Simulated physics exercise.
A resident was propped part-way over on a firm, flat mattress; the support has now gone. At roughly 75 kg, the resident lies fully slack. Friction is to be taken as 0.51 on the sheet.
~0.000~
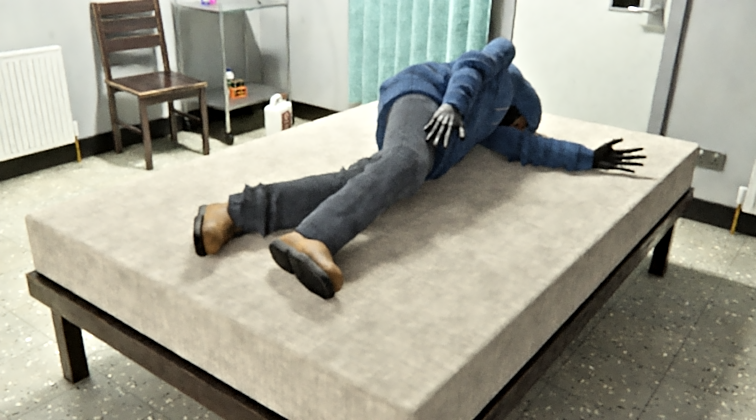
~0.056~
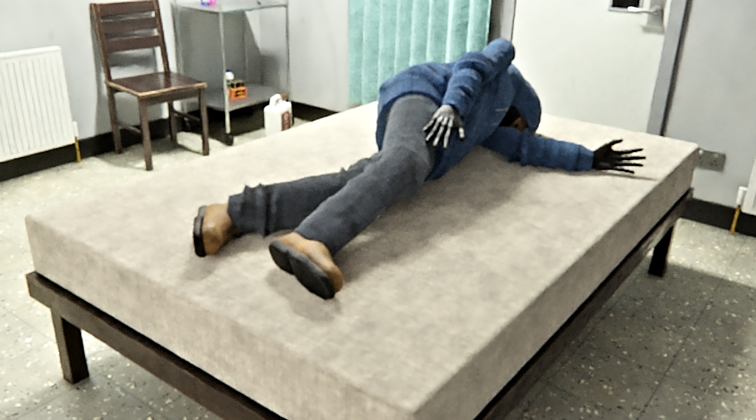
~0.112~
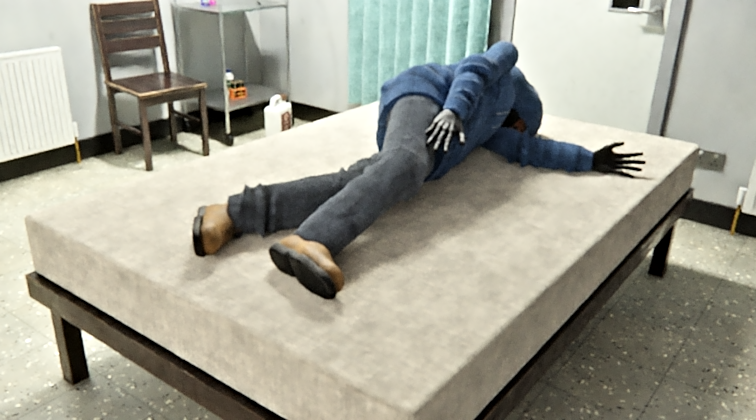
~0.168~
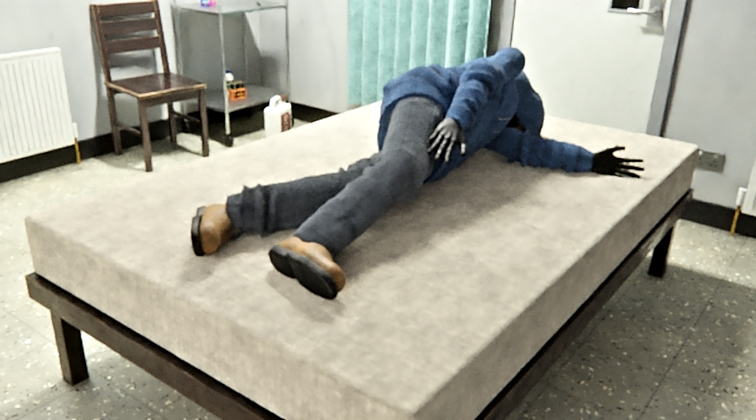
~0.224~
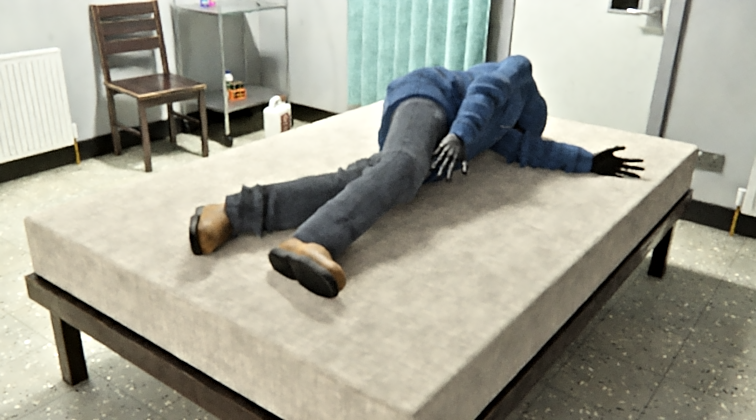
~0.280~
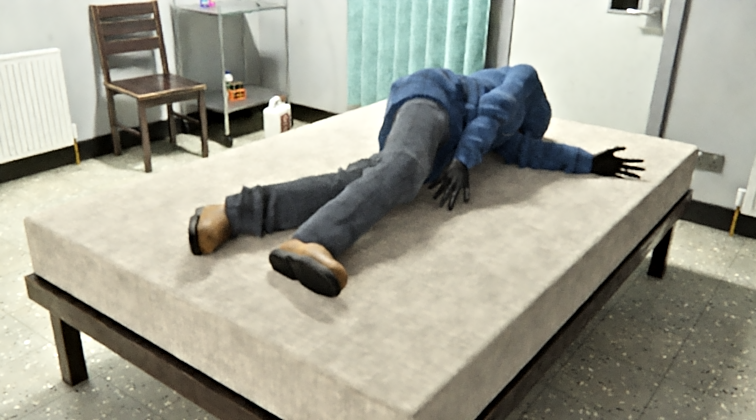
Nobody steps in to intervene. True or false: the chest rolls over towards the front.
True.
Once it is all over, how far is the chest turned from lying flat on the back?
Around 160 degrees from flat on the back.
After 0.54 s the chest is turned 160° from lying flat on the back, near (509, 110) in the last picture's view.
After 0.94 s the chest is turned 160° from lying flat on the back, near (507, 111) in the last picture's view.
After 1.54 s the chest is turned 160° from lying flat on the back, near (505, 111) in the last picture's view.
Final state at 2.7 s, chest rolls forwards.
